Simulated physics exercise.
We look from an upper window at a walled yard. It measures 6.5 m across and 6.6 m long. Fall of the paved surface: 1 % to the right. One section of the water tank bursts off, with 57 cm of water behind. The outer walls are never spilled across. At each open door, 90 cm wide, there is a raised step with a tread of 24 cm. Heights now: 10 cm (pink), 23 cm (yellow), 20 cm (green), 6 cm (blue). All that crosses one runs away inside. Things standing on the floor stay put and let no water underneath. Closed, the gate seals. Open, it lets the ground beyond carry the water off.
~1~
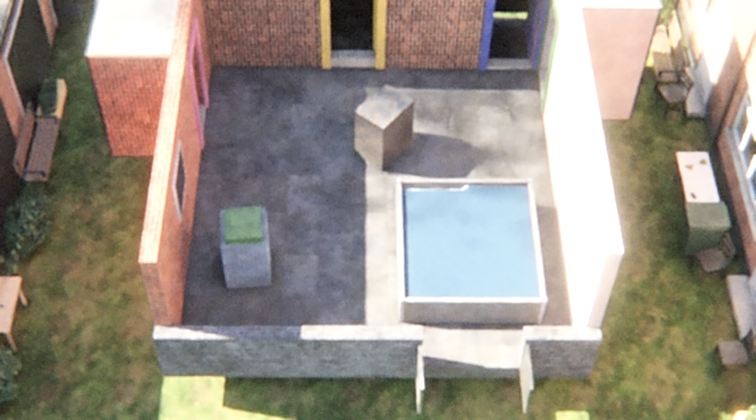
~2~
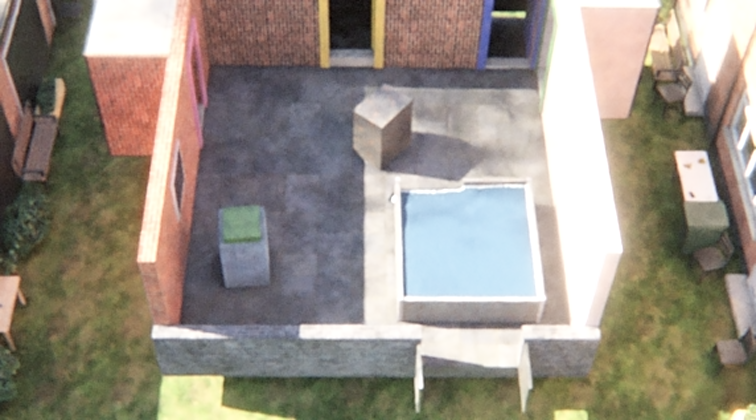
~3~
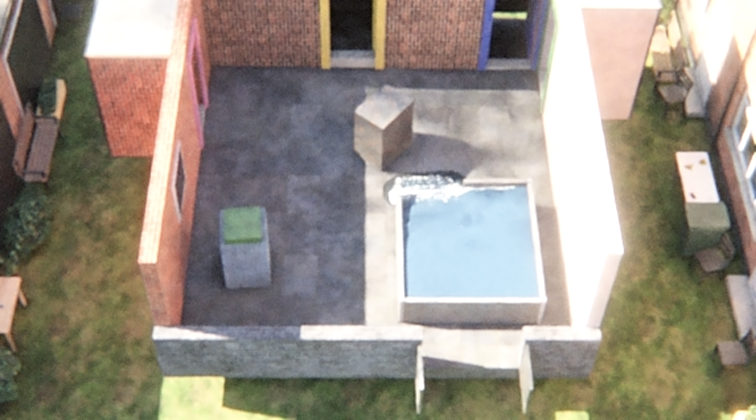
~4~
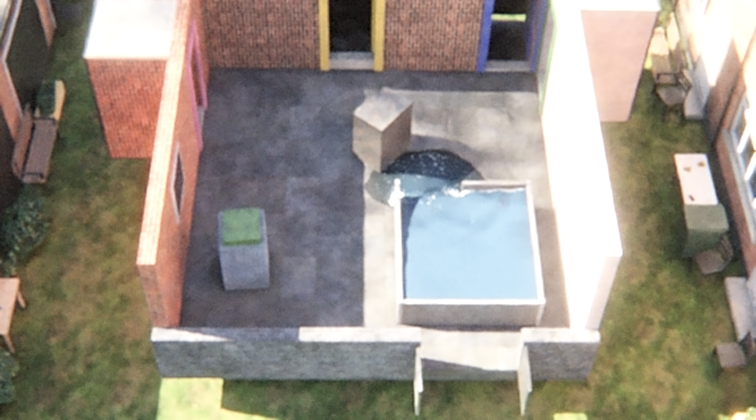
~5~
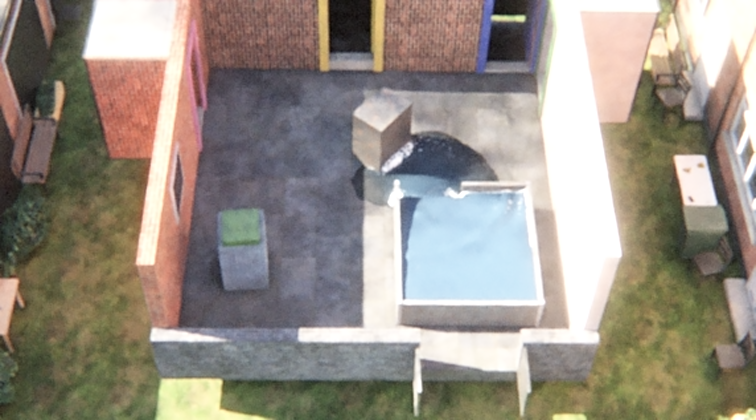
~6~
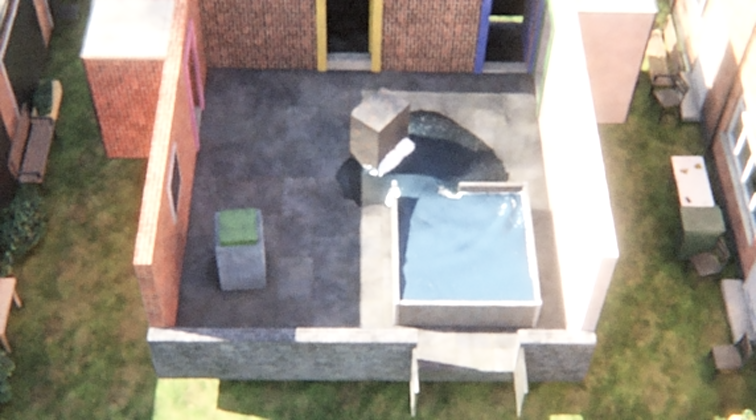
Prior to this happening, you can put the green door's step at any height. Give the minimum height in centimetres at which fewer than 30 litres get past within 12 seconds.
21 cm.
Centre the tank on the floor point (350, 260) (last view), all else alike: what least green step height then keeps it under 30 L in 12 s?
At least roughly 14.0 cm high.
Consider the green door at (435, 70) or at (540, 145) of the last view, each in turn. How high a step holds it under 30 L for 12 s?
17 and 10.5 cm.
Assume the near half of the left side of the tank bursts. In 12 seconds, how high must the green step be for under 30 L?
Roughly 12.0 cm.
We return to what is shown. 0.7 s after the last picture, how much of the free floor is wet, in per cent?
The wet part is about 20 per cent.
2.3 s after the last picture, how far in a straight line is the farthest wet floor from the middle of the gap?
Near 4.8 metres, give or take.
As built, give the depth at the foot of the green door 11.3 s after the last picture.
Lab note: Depth approx. 11.0 cm.
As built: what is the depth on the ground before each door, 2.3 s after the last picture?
Lab note, cm: Pink 8; yellow 6; green 27; blue 25.
Then, 0.7 s after the last picture water covers 20 % of the floor, deepest (40 cm) near (391, 171); it has not reached the green door.
Then, 2.3 s after the last picture water covers 50 % of the floor, deepest (32 cm) near (525, 77); 27 cm at the green door, 15 litres in over its 20 cm step.
Then, 11.3 s after the last picture water covers 100 % of the floor, deepest (12 cm) near (570, 358); 11 cm at the green door, 36 litres in over its 20 cm step.
At the green door as built, the water peaked near 28 cm, 2.1 s after the last picture.
Run again over the same 12 s with other heights there, 55 litres in over 18 cm, 13 litres over 24 cm. The limit of 30 litres is kept from about 21 cm up.
